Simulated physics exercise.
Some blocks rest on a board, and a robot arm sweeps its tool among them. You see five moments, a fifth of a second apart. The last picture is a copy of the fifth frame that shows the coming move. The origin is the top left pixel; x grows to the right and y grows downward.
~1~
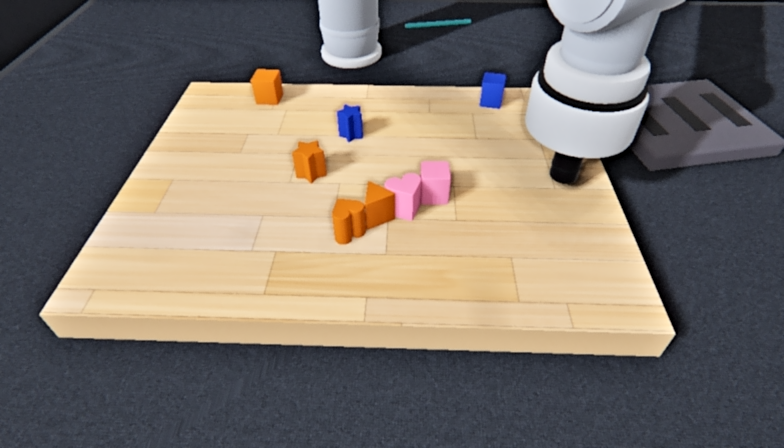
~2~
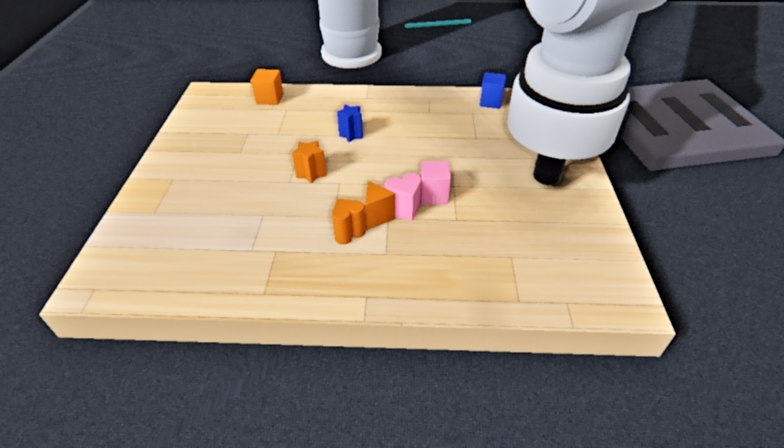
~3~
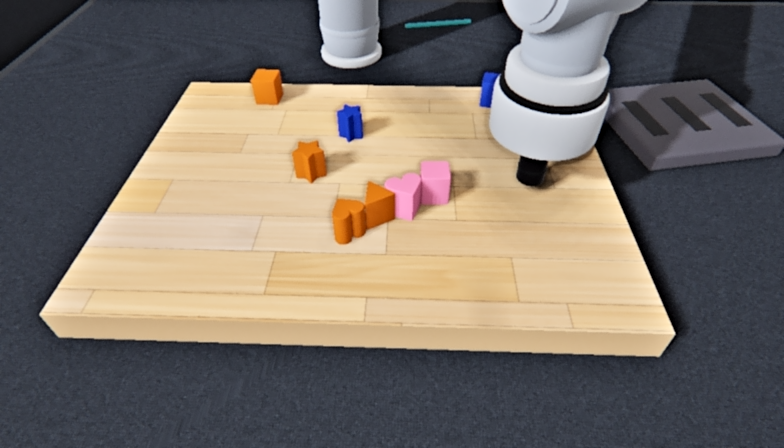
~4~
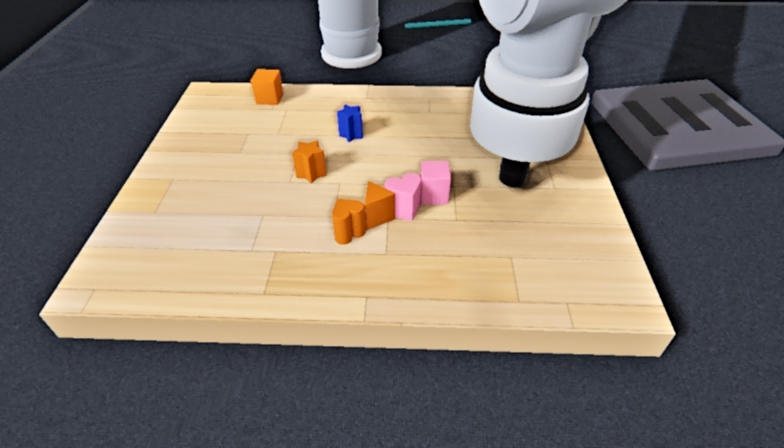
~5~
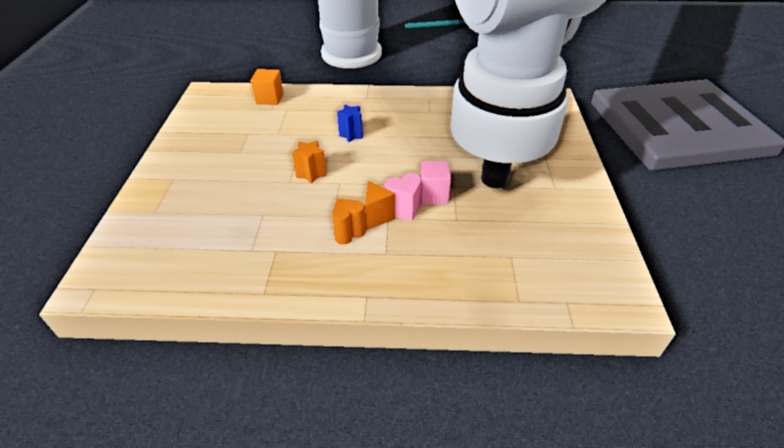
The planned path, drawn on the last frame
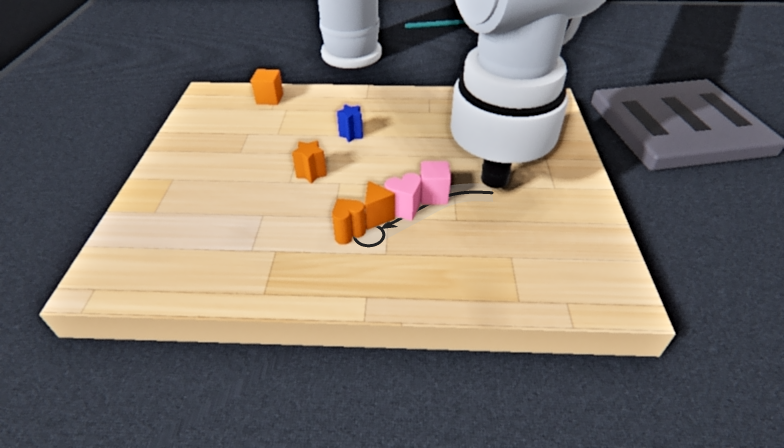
On a wooden board, a white robot arm sliding its black tool left toward still pink and orange blocks, passing a blue block.
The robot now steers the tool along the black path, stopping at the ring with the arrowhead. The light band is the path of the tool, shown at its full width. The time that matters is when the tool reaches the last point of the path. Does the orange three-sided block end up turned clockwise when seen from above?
No, that is not what happens.
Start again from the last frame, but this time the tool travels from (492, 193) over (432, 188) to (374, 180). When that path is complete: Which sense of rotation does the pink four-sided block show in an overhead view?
It ends up turned anticlockwise.
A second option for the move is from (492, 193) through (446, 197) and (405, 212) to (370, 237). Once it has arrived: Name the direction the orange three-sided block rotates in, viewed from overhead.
Rotates counter-clockwise.
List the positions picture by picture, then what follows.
Lower end of the tool at (563, 176), tops of blocks, orange heart block at (347, 207), orange three-sided block at (376, 192), pink heart block at (405, 183), pink four-sided block at (436, 170), in the first picture.
Tool at (546, 178), blocks as before, in the second picture.
Tool at (529, 179), blocks as before, in the third picture.
Tool at (512, 180), blocks as before, in the fourth picture.
Tool at (494, 181), orange heart block at (347, 207), orange three-sided block at (376, 192), pink heart block at (405, 183), pink four-sided block at (436, 170), in the fifth picture.
The drawn path runs from (492, 193) via (447, 196) and (409, 214), ending at (369, 235).
What follows on the original path. One third of the way, tool at (447, 184); orange heart block at (339, 210), turned 25° clockwise; orange three-sided block at (364, 198), turned 20° anticlockwise; pink heart block at (391, 186); pink four-sided block at (420, 172).
Two thirds of the way, tool at (408, 203); orange heart block at (334, 214), turned 50° clockwise; orange three-sided block at (356, 206), turned 35° anticlockwise; pink heart block at (368, 186), turned 55° anticlockwise; pink four-sided block at (391, 174), turned 50° clockwise.
At the end, tool at (369, 223); orange heart block at (323, 217), turned 40° clockwise; orange three-sided block at (342, 206), turned 45° anticlockwise; pink heart block at (364, 185), turned 45° anticlockwise; pink four-sided block at (390, 174), turned 55° clockwise.
